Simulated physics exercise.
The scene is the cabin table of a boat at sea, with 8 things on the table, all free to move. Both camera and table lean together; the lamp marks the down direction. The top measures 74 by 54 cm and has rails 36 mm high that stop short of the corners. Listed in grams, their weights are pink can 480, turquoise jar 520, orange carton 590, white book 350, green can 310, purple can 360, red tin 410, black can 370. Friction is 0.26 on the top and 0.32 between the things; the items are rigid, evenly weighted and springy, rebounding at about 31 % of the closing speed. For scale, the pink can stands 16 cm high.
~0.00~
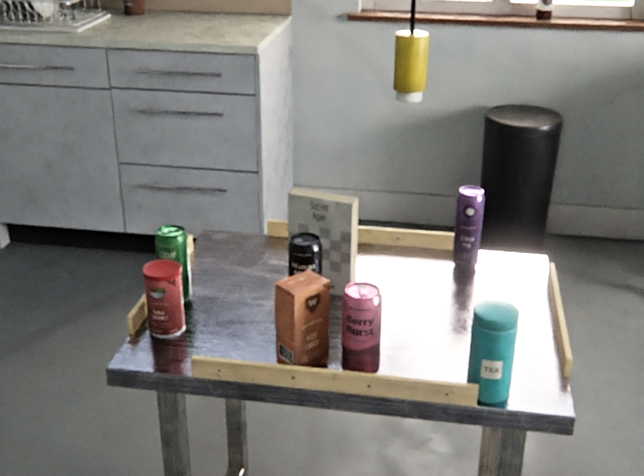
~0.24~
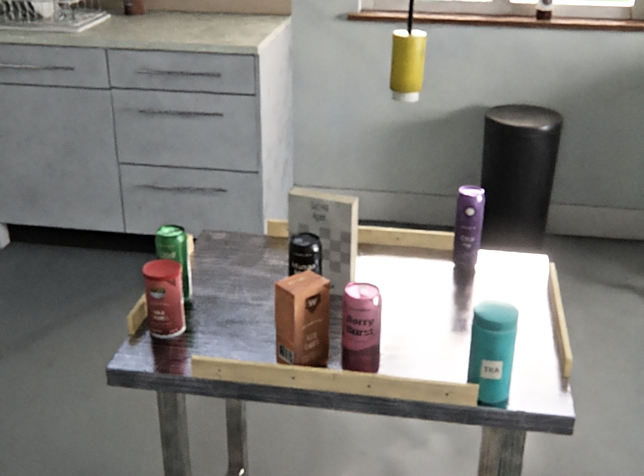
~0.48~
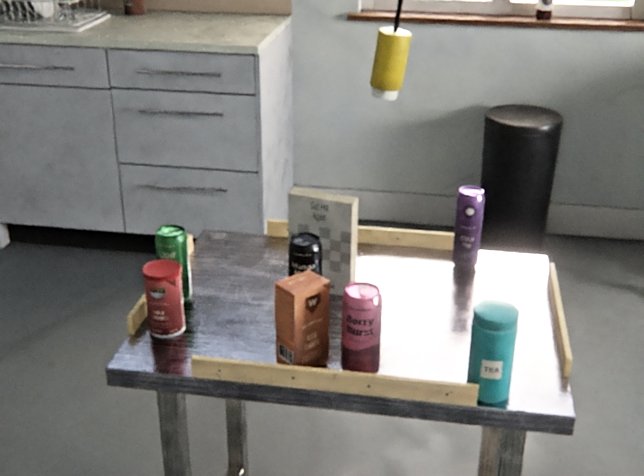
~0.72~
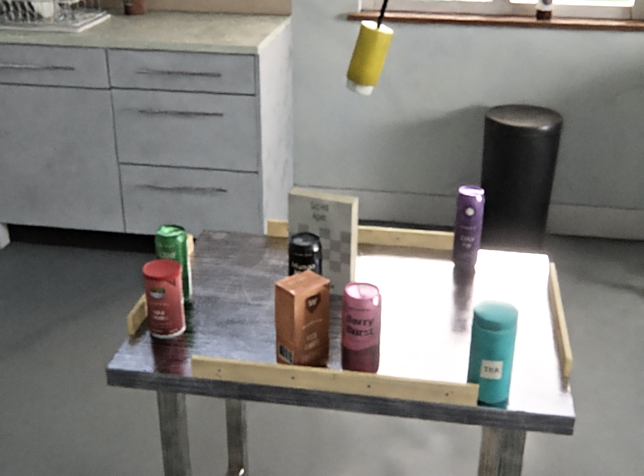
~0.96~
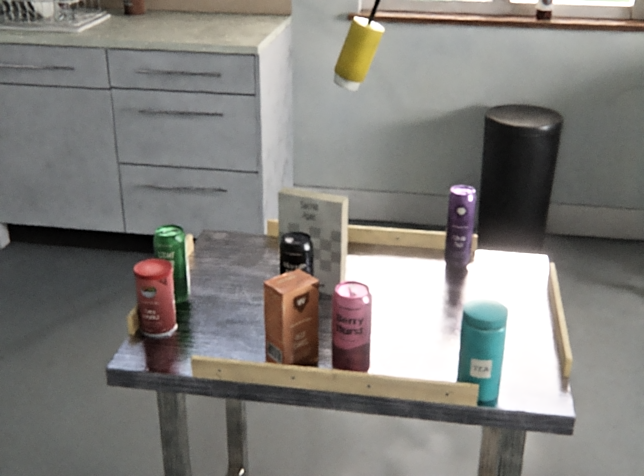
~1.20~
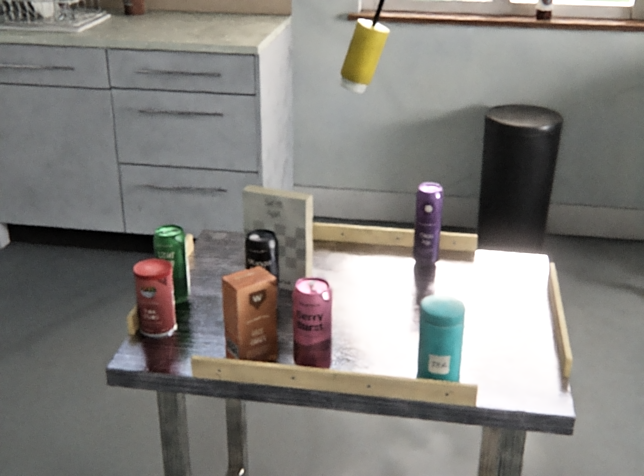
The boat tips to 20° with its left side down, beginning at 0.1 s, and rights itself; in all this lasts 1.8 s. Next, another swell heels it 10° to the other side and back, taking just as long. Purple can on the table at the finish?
Yes.
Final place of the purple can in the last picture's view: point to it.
It settles at around (360, 221).
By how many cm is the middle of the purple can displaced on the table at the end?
Roughly 22 centimetres.
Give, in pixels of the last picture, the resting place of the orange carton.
Near (160, 311).
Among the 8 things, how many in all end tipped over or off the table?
That gives 0.
After 1.30 s, boat heeled 15°, left side down; purple can slid 12 cm near (409, 225); orange carton slid 13 cm; white book slid 13 cm.
After 1.40 s, boat heeled 12°, left side down; purple can slid 16 cm near (390, 223); orange carton slid 17 cm; pink can slid 16 cm.
After 1.50 s, boat heeled 8°, left side down; purple can slid 19 cm near (374, 222); turquoise jar slid 19 cm; orange carton slid 21 cm.
After 1.70 s, boat heeled 2°, left side down; purple can slid 22 cm near (359, 221); turquoise jar slid 22 cm; pink can slid 22 cm.
At rest (4.2 s), not toppled but over 5 cm from the start, pink can, turquoise jar, orange carton, white book, purple can and black can; the other 2 in place, give or take 5 cm. In the last view, purple can near (360, 221).
